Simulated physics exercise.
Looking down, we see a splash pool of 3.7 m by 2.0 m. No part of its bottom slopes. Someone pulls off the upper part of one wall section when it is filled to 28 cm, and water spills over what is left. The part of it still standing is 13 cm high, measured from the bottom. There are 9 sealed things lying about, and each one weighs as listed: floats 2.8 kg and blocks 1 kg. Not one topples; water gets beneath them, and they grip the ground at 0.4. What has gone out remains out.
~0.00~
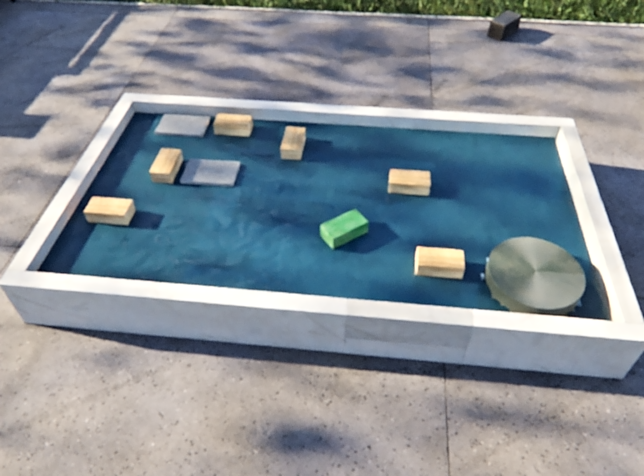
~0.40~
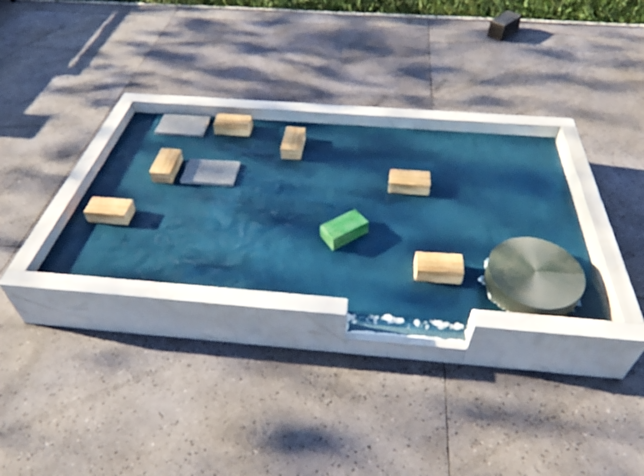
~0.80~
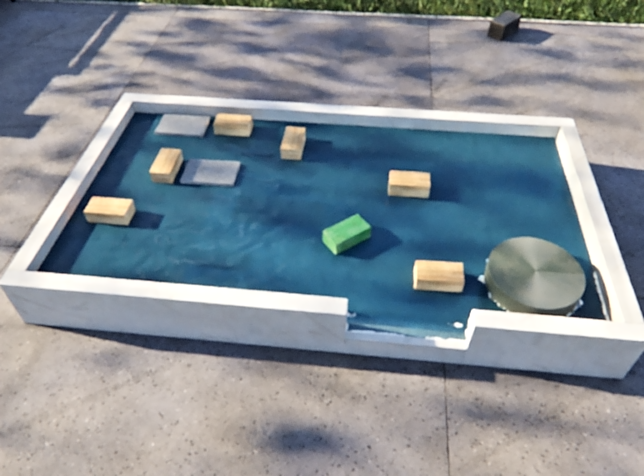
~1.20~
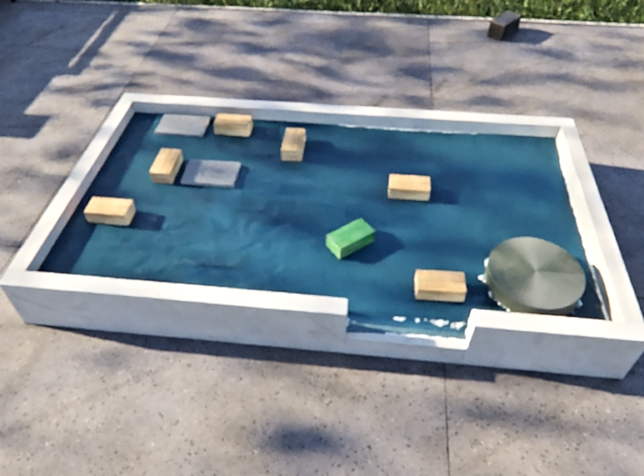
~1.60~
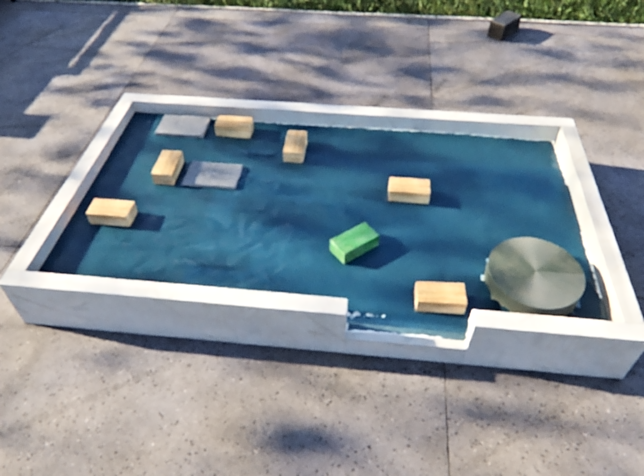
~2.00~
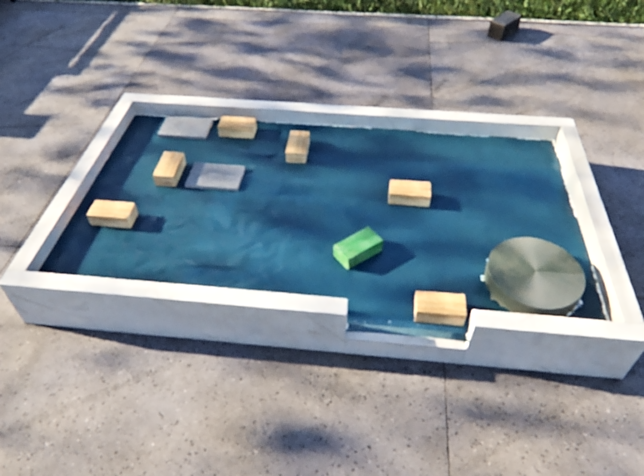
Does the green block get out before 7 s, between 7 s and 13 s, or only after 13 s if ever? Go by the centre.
It gets away before the first check.
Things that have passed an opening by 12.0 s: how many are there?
I count 2.
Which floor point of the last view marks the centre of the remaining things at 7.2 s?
Mean position: Approximately (245, 199).
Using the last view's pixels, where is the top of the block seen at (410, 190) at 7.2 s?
About (416, 220).
After 3.2 s the green block is near (376, 258), 0.4 m from its start, afloat; 1 of 9 are out; 8 afloat.
After 7.2 s the green block has gone out (at 5.5 s); 2 of 9 are out; 7 afloat.
After 12.0 s the green block has gone out (at 5.5 s); 2 of 9 are out; 7 afloat.
After 16.0 s the green block has gone out (at 5.5 s); 2 of 9 are out; 7 afloat.
